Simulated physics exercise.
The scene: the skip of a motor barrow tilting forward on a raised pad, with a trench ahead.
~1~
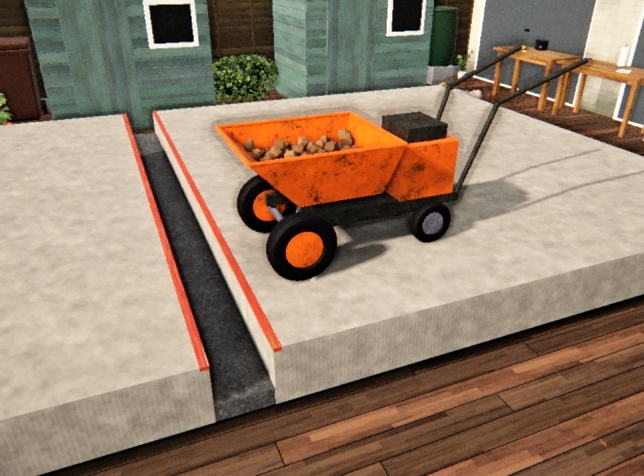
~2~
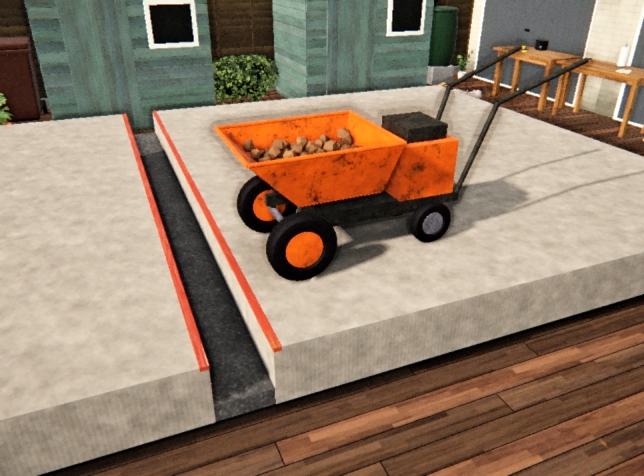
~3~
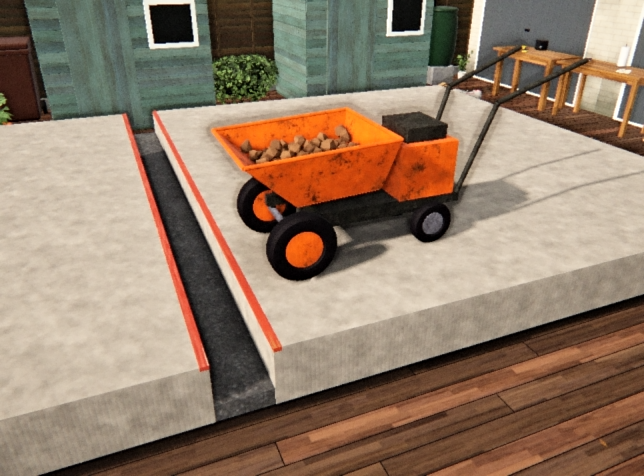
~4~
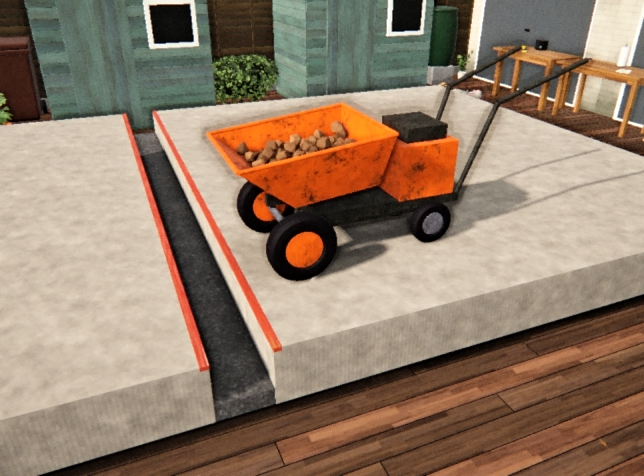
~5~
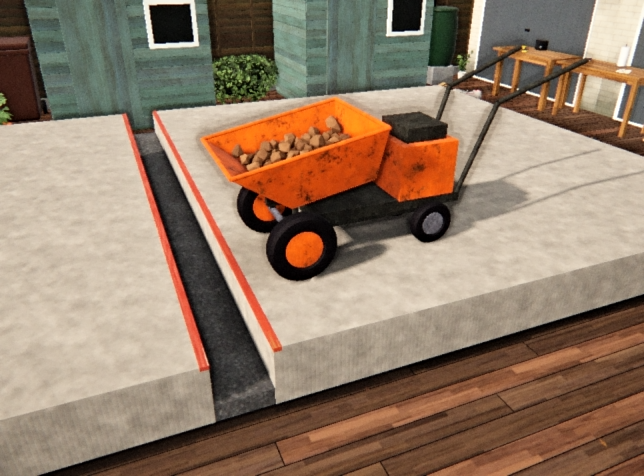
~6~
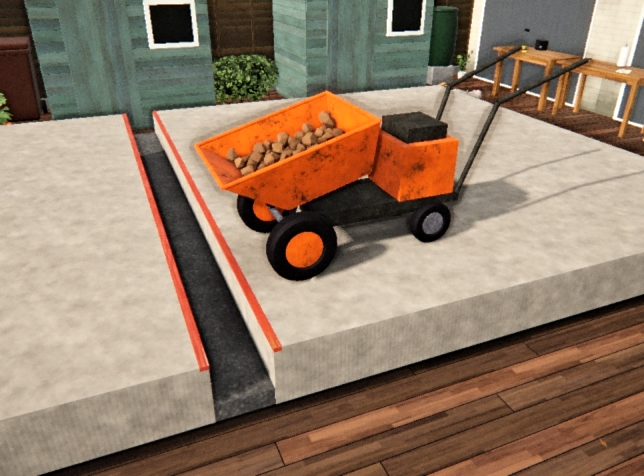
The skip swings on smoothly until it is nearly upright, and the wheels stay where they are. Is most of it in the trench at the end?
It catches only the smaller part.
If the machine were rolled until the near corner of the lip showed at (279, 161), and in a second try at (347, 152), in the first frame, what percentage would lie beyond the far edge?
The first gives 10 %, the second 0 %.
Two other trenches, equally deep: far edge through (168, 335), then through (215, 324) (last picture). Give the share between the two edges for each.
Roughly 80 per cent, and 0 per cent.
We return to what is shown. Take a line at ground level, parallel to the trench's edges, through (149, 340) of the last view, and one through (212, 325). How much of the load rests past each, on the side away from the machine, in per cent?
About 20 and 60 per cent.
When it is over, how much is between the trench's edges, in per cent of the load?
Close to 10 per cent.
Shortly afterwards, skip tipped steeply; the whole lot in the skip.
Next, skip tipped right over; the bulk in the skip; only a few in or heaped over the trench; near a quarter beyond it.
Some moments later, skip tipped right over; near a third in the skip; a little in or heaped over the trench; near half beyond it.
In the end, skip tipped right over; near a third in the skip; a little in or heaped over the trench; near half beyond it.
